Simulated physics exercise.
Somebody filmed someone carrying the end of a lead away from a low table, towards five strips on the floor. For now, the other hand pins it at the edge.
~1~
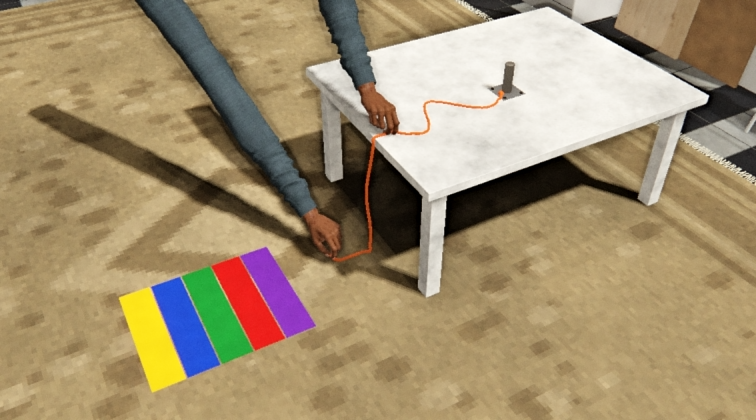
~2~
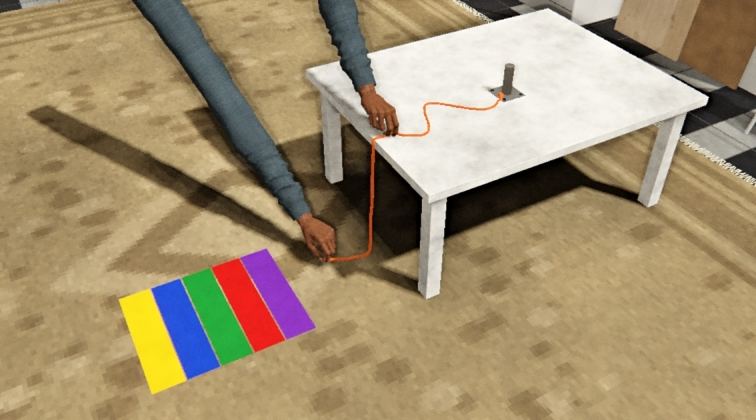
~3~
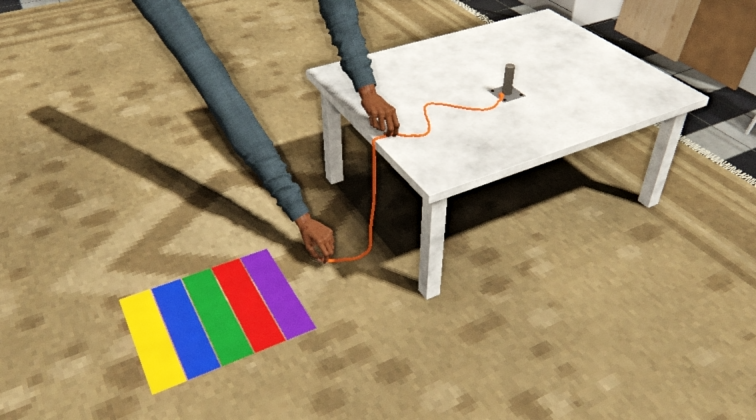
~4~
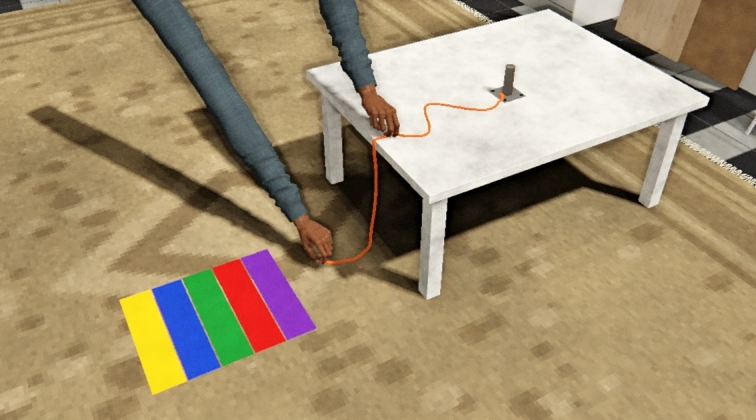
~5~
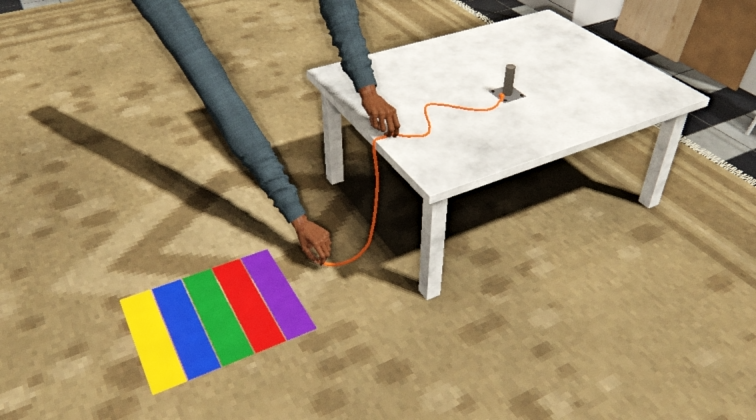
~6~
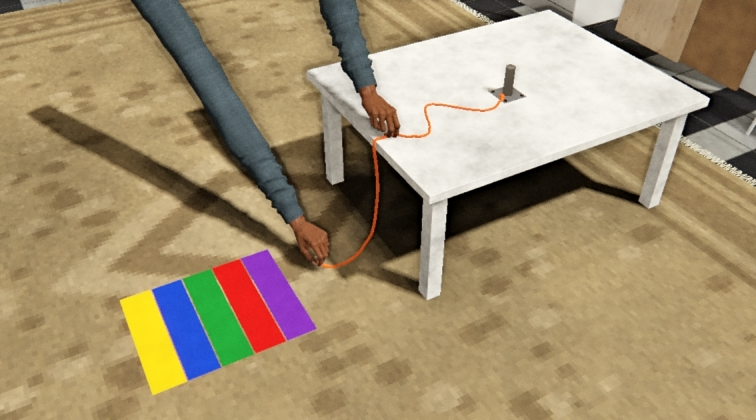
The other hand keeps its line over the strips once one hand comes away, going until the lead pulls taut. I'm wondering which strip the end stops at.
It stops at the blue strip.
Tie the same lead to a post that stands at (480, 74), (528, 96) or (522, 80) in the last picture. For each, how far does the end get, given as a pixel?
The places come out near (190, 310), (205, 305) and (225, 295).
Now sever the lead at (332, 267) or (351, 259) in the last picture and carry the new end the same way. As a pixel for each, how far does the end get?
In turn, around (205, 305) and around (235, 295).
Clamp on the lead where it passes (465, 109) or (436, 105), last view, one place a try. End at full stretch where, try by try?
Per try (px, approx.): (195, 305), (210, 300).
Soon after, end near (247, 289); over red.
Then, end near (208, 303); over green.
At full stretch, end near (183, 312); over blue. It gets as far as the blue strip.
